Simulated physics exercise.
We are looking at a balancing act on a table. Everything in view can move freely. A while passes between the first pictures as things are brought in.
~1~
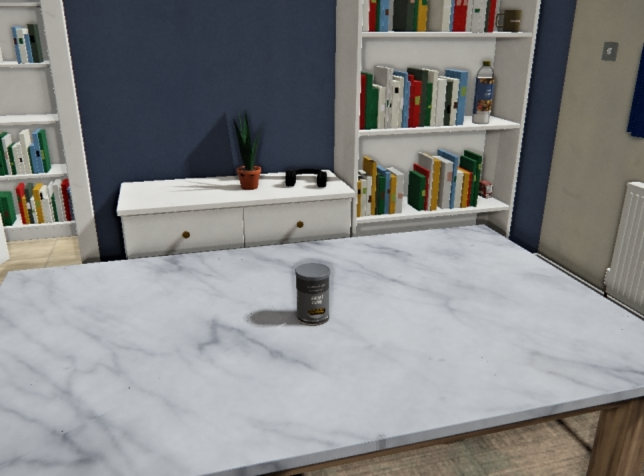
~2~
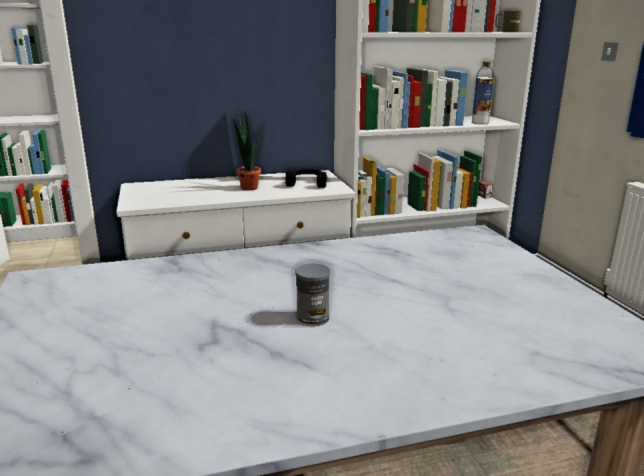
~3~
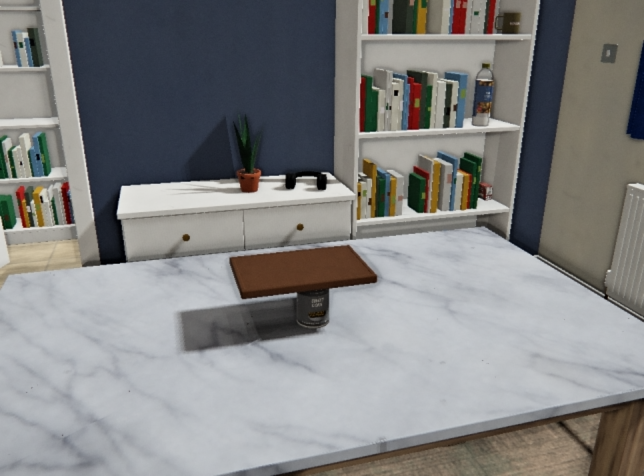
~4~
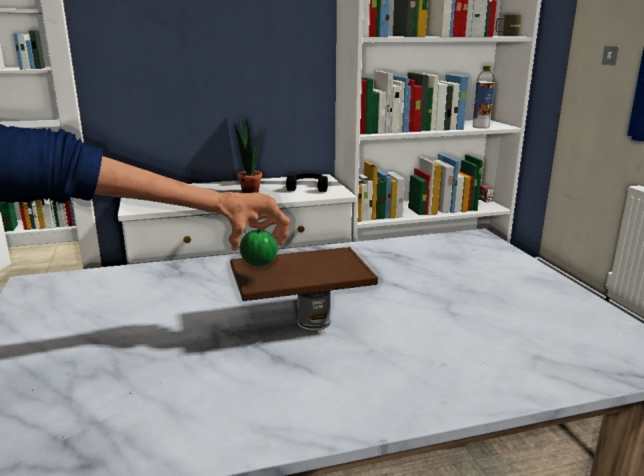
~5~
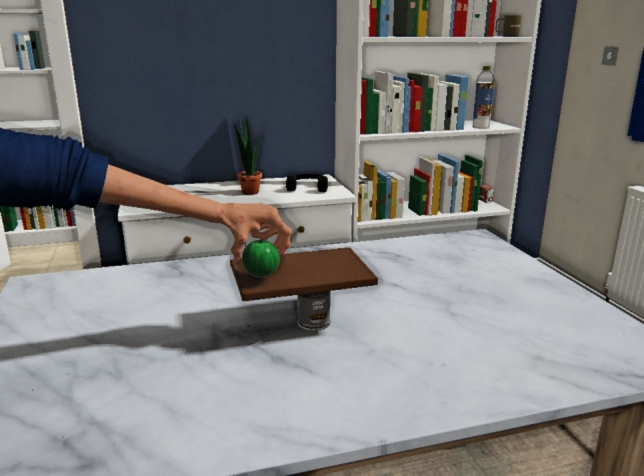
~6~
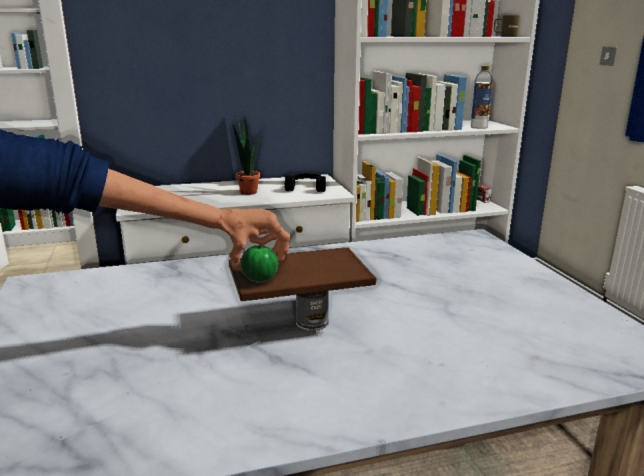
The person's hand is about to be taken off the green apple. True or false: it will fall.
True.
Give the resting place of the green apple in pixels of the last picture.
End position in the final view: Approximately (204, 336).
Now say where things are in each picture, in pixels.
The last thing is not in view yet, in the first picture.
The last thing is not in view yet, in the second picture.
The last thing is not in view yet; brown lid (301, 270), in the third picture.
On its way; green apple (258, 248); brown lid (302, 272), in the fourth picture.
On its way; green apple (261, 258); brown lid (302, 272), in the fifth picture.
In place under the hand; green apple (259, 264); brown lid (300, 272), in the sixth picture.
Then, 0.30 s on from there, green apple now fallen; brown lid turned 33° from how it was put.
Then, 0.40 s on from there, brown lid turned 57° from how it was put.
Then, 0.60 s on from there, brown lid turned 43° from how it was put.
Then, 0.90 s on from there, brown lid now fallen.
In the end, fallen, brown lid and green apple; grey tin unmoved. At the end, from the last picture's camera, green apple near (204, 337). The stack comes apart.
